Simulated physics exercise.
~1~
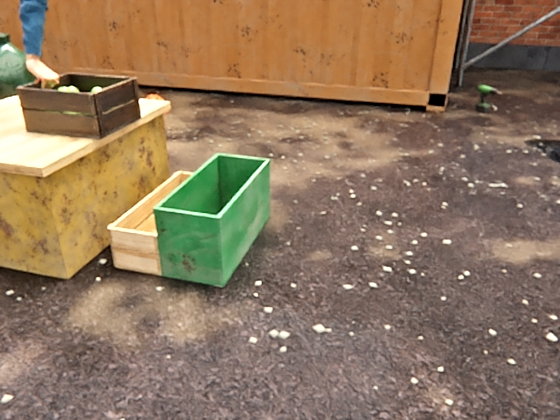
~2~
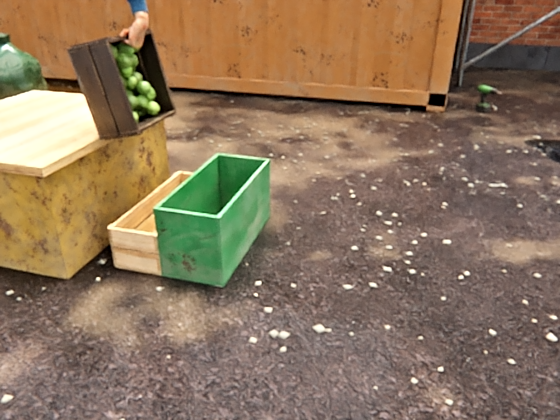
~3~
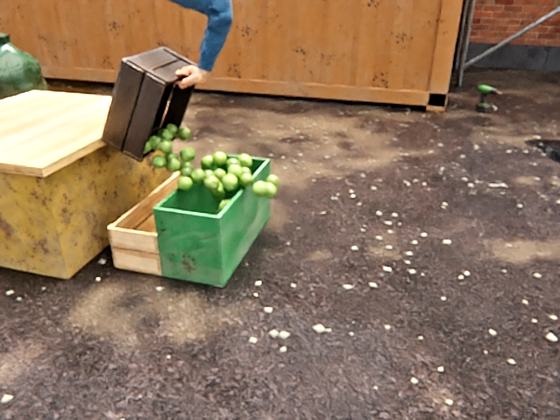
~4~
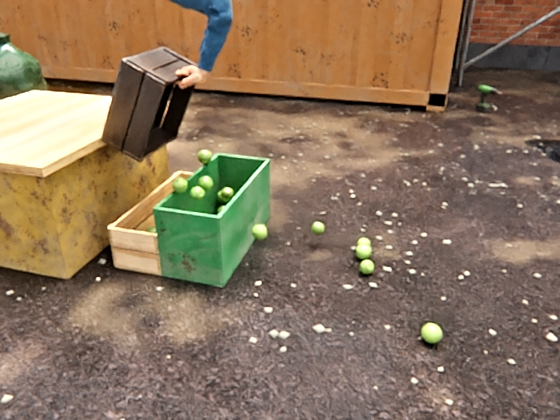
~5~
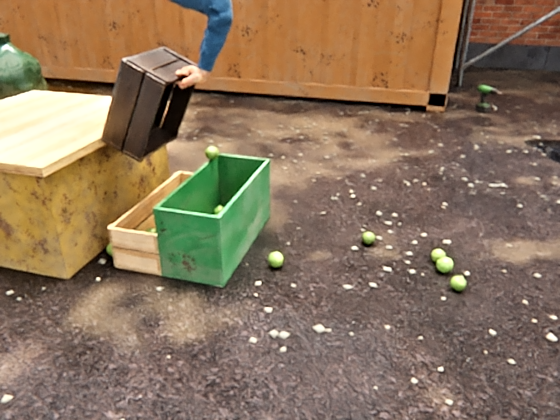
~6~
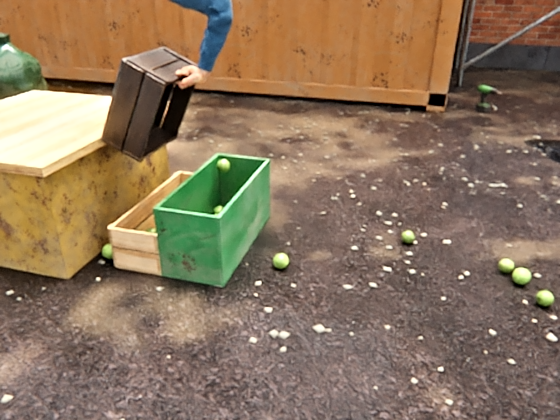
Arm tipping green apples from a dark crate towards two boxes, most landing in the green one, several rolling away right across the ground.
